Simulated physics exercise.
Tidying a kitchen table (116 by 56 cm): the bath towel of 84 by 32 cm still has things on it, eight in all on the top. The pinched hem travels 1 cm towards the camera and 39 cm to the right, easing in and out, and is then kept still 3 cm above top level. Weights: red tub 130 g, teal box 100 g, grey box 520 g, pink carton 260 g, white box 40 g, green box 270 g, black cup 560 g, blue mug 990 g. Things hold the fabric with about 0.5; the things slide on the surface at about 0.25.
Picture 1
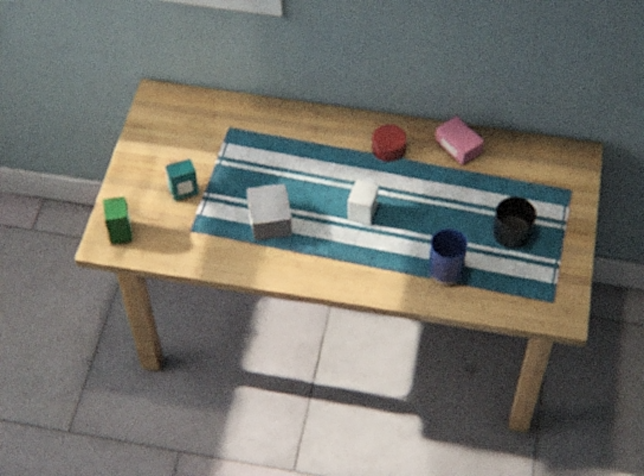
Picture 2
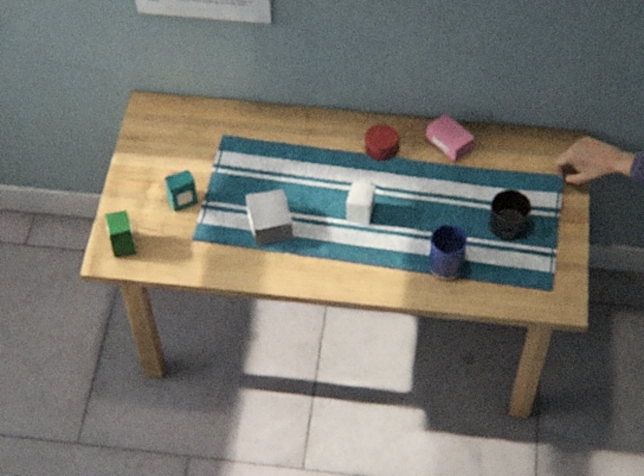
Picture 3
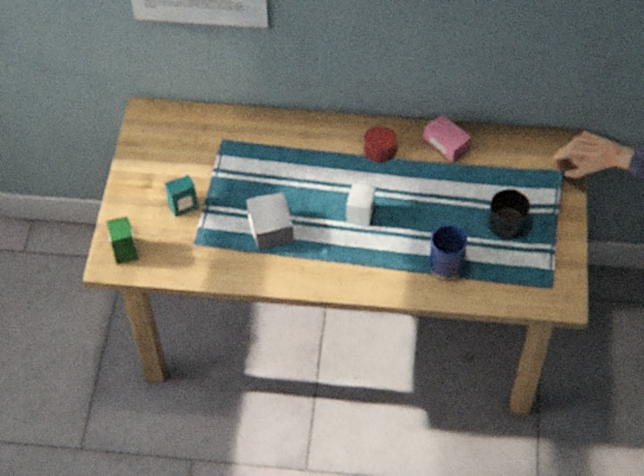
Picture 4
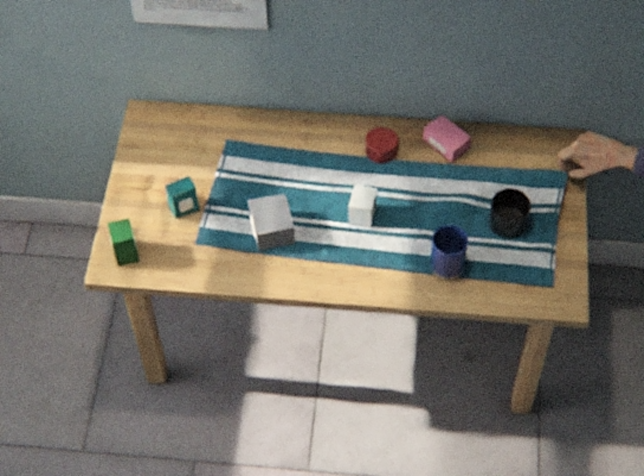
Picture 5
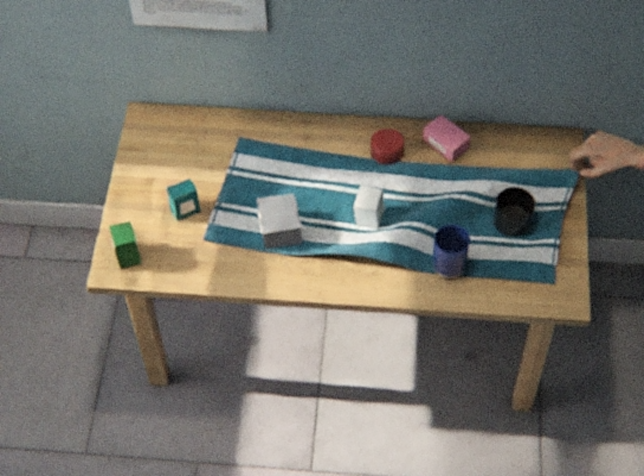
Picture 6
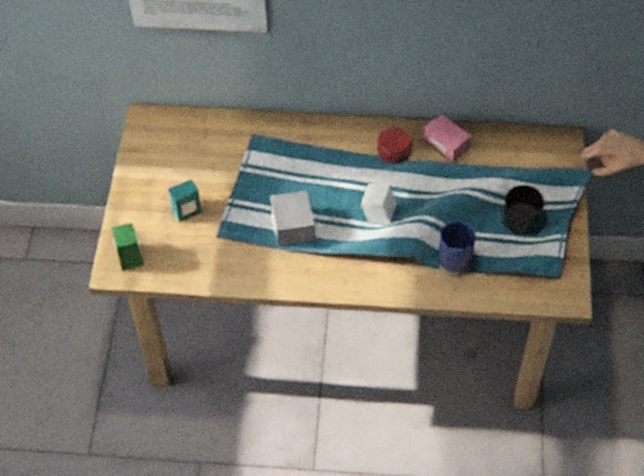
At the start, a striped teal and white towel lies on a wooden table among boxes, a red tub, a black cup and a blue mug. A hand enters from the right, pinches the towel's corner and pulls it rightward, wrinkling the cloth and shifting the things on it.
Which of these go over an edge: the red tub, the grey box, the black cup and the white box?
In order: The red tub remains up there; the grey box stays on; the black cup drops off; the white box keeps to the top.
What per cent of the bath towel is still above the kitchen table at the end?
About 60 per cent.
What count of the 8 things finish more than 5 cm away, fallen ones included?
That makes 6.
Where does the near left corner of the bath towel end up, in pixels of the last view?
Around (372, 211).
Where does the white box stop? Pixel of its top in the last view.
Around (515, 191).
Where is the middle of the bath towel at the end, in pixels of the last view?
Around (556, 197).
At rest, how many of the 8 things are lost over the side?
That makes 2.
Next, 95 % of the bath towel is still over the top; grey box 16 cm off its start, black cup 14 cm off its start, white box 14 cm off its start.
Then, 80 % of the bath towel is still over the top; grey box 29 cm off its start, black cup 25 cm off its start, white box on its side, 24 cm off its start.
After that, 65 % of the bath towel is still over the top; grey box 40 cm off its start at (439, 187), black cup over the edge, white box on its side, 34 cm off its start at (500, 188).
Later, 60 % of the bath towel is still over the top; black cup over the edge, grey box 43 cm off its start, white box on its side, 37 cm off its start.
At the end, 60 % of the bath towel is still over the top; black cup over the edge, grey box 43 cm off its start at (451, 187), white box on its side, 37 cm off its start at (515, 191), red tub 27 cm off its start at (491, 144).
